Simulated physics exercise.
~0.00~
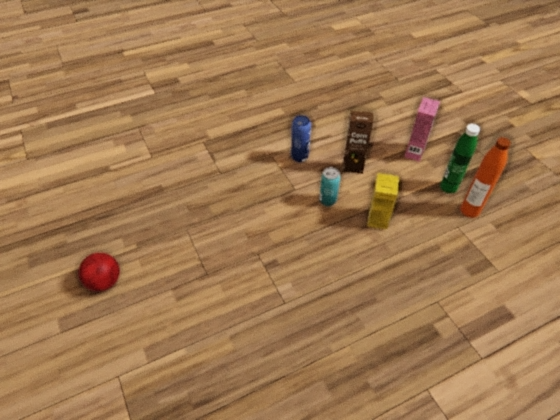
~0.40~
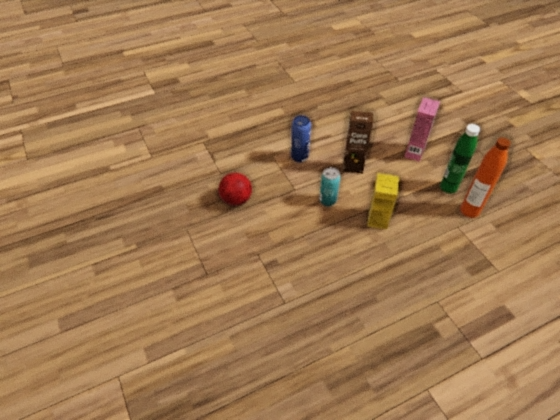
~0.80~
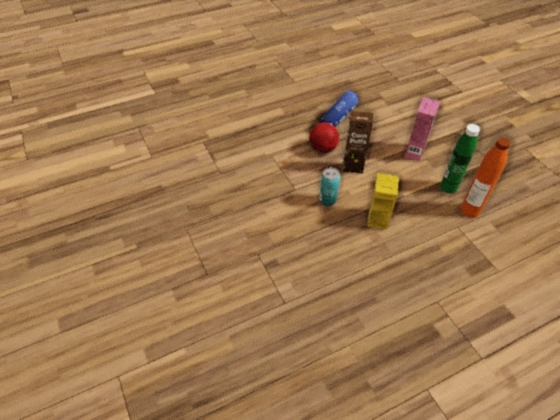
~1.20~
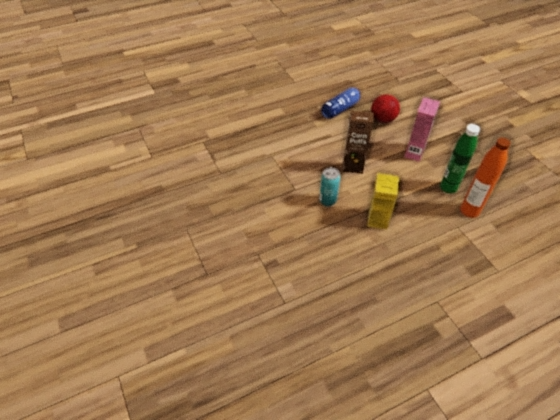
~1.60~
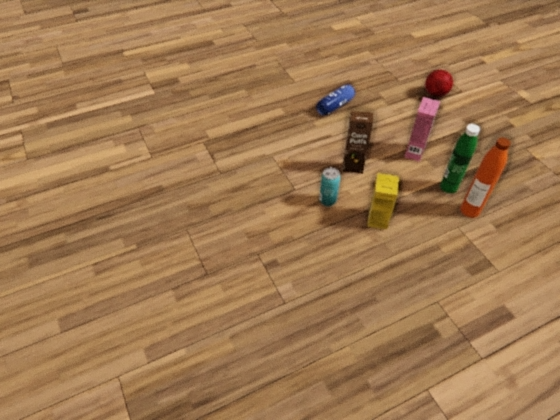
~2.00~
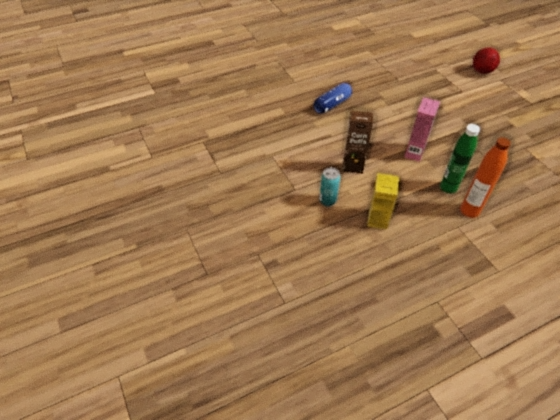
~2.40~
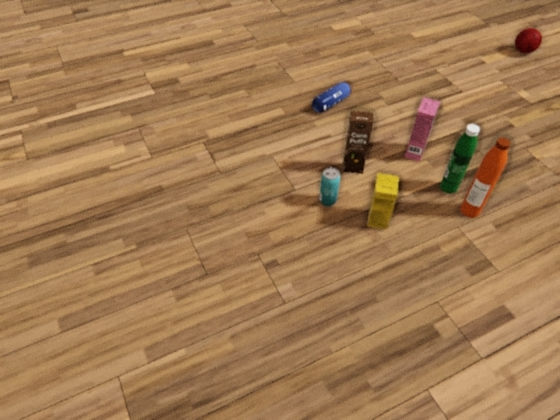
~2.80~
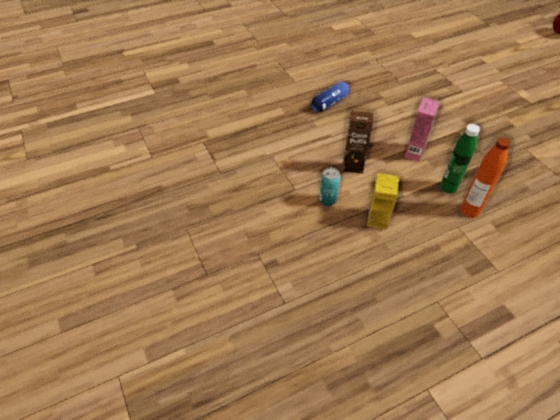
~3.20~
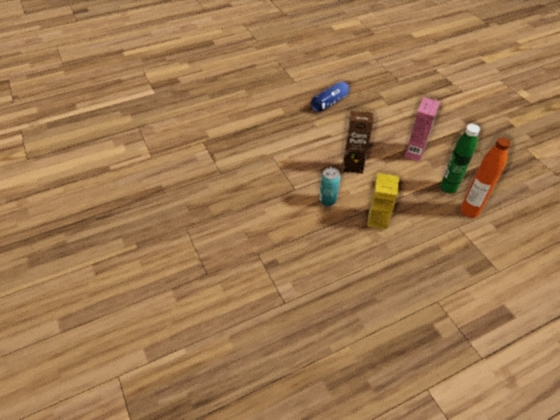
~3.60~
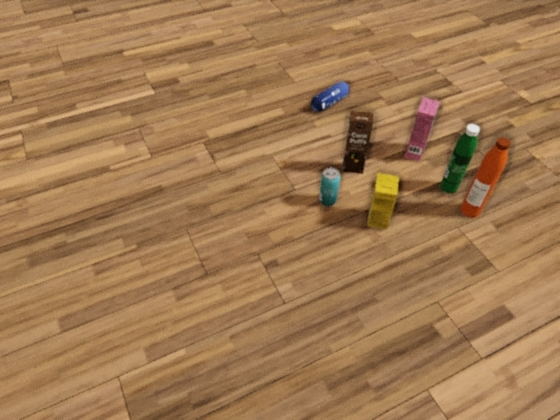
A red ball rolls right, knocks over the blue can, and leaves the others standing.
